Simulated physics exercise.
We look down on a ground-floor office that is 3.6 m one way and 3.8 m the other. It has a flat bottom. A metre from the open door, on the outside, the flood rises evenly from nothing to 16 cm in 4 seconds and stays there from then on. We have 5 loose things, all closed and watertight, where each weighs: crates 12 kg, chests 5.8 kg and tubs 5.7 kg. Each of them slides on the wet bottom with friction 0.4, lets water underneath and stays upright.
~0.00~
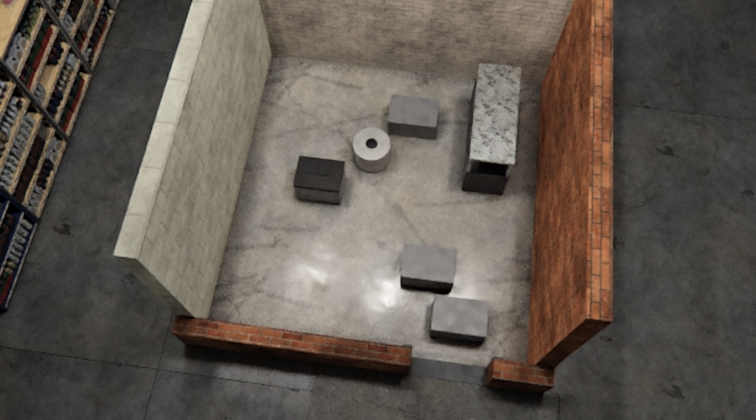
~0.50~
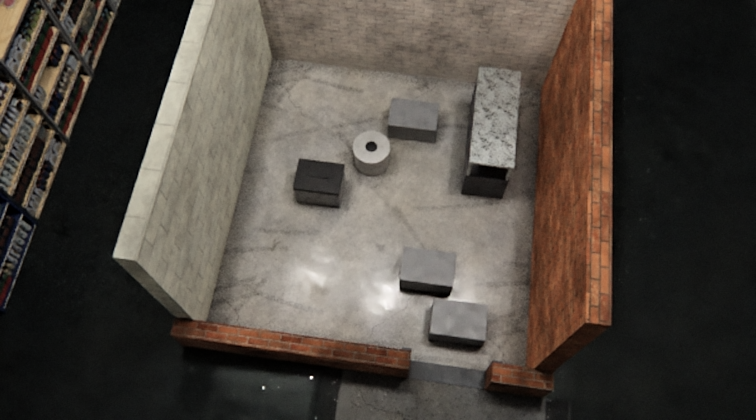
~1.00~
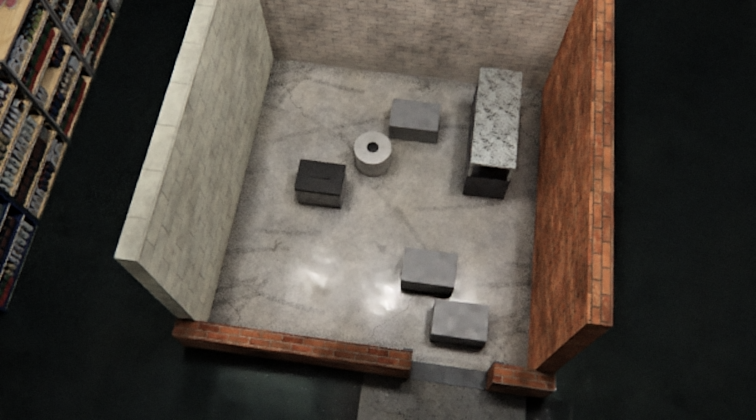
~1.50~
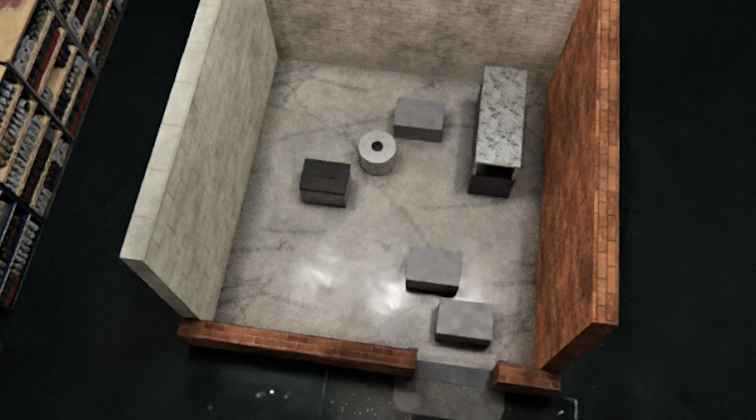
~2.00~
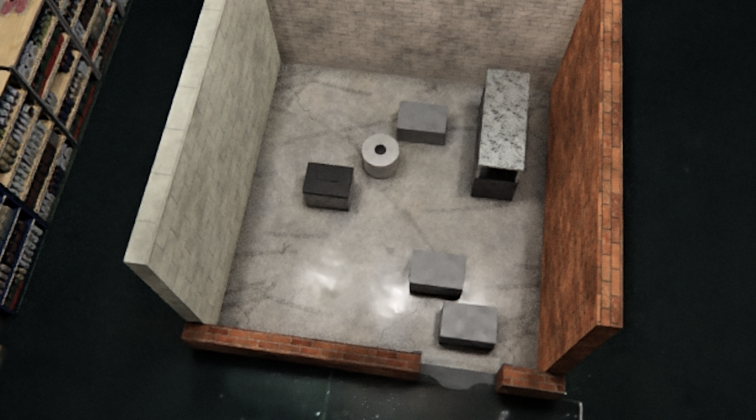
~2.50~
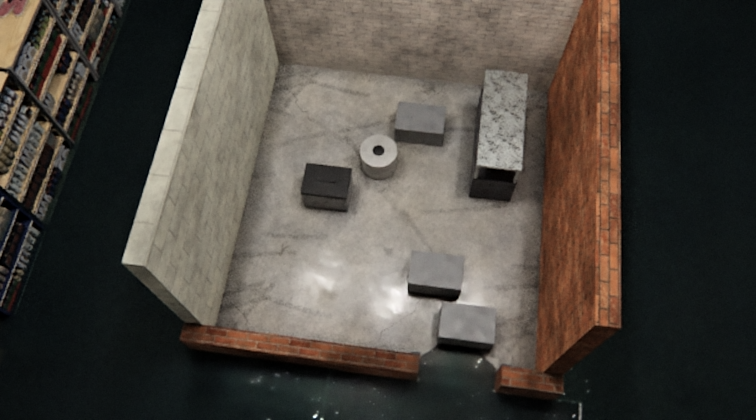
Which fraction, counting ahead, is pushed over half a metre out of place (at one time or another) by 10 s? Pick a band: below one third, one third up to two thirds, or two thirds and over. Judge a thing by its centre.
The share is two thirds and over.
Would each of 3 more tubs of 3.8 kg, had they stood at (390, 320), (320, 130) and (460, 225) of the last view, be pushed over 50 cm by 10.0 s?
One by one, in that order: Above it, below it, above it.
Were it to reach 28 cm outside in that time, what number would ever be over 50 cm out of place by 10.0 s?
So the tally would be 5.
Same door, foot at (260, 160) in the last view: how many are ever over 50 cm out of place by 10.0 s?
Then 2.
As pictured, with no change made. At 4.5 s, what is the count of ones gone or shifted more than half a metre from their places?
The count is 1.
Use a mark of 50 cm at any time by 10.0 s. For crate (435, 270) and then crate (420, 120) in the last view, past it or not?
Well, the first goes farther, the second shorter.
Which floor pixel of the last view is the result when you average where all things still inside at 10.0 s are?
They average out to somewhere around (373, 145).
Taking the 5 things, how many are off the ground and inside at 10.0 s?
Total: 3.
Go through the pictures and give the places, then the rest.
The first frame shows a crate at (460, 315) rests on the ground; a crate at (429, 263), on the bottom; water covers 0.0 m2; 0 of 5 have shifted.
The second frame shows a crate at (459, 319) rests on the ground; a crate at (428, 266), on the bottom; water covers 0.0 m2; 0 of 5 have shifted.
The third frame shows a crate at (461, 320), on the bottom; a crate at (430, 267) rests on the ground; 0.0 m2 under water; 0 of 5 have shifted.
The fourth frame shows a crate at (466, 319) rests on the ground; a crate at (434, 266) rests on the ground; 0.0 m2 under water; 0 of 5 have shifted.
The fifth frame shows a crate at (470, 322), on the bottom; a crate at (438, 269) rests on the ground; water covers 0.0 m2; 0 of 5 have shifted.
The sixth frame shows a crate at (468, 322), on the bottom; a crate at (436, 270), on the bottom; water covers 0.1 m2; 0 of 5 have shifted.
After 3.5 s 0 of 5 are over 50 cm from their spots; 0 afloat.
After 4.5 s 1 of 5 are over 50 cm from their spots; 0 afloat.
After 7.0 s 2 of 5 are over 50 cm from their spots; 1 afloat.
After 10.0 s 4 of 5 are over 50 cm from their spots, and 4 have been at some point; 3 afloat.
